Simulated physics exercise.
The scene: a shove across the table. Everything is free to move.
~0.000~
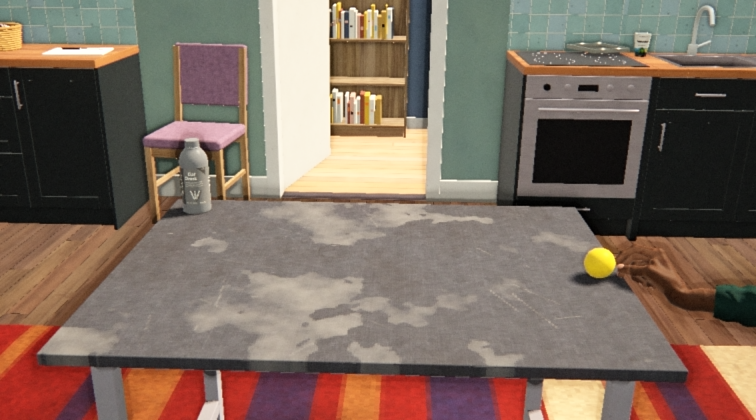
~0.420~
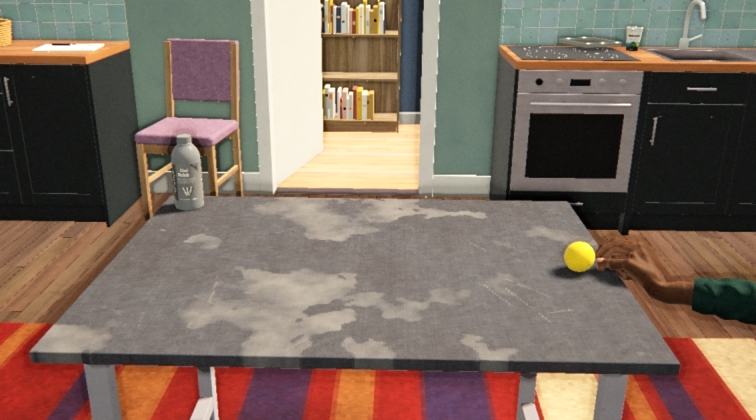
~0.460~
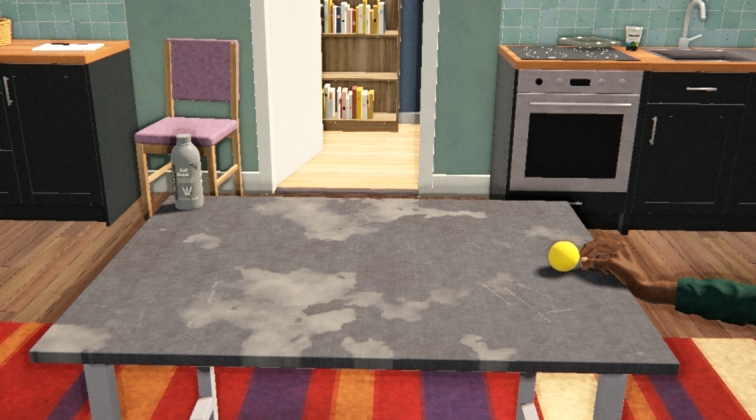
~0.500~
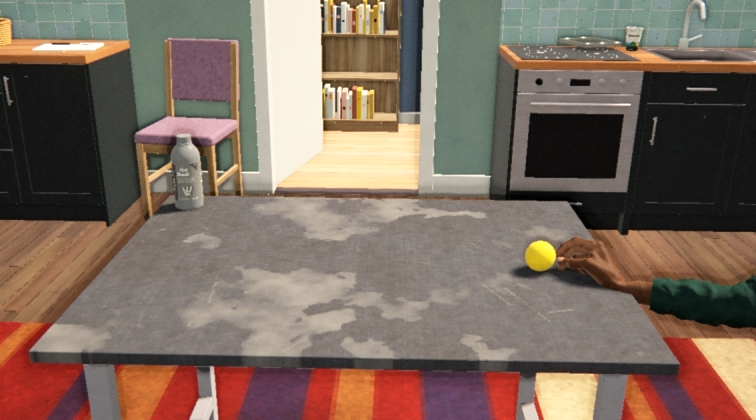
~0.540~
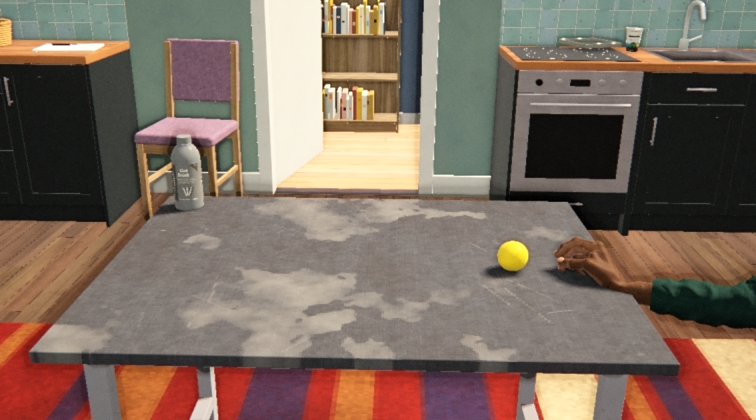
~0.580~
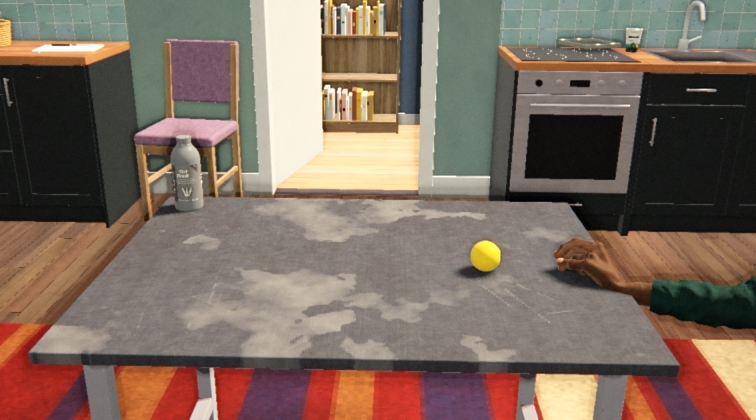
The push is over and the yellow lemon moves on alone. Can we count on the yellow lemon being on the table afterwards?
The yellow lemon drops to the floor.
After 0.78 s, yellow lemon shifted well along near (360, 254).
After 1.08 s, yellow lemon shifted well along near (194, 252).
After 1.38 s, yellow lemon now off the table.
After 1.68 s, things are still on the move.
In the end (1.8 s), off the table, yellow lemon.
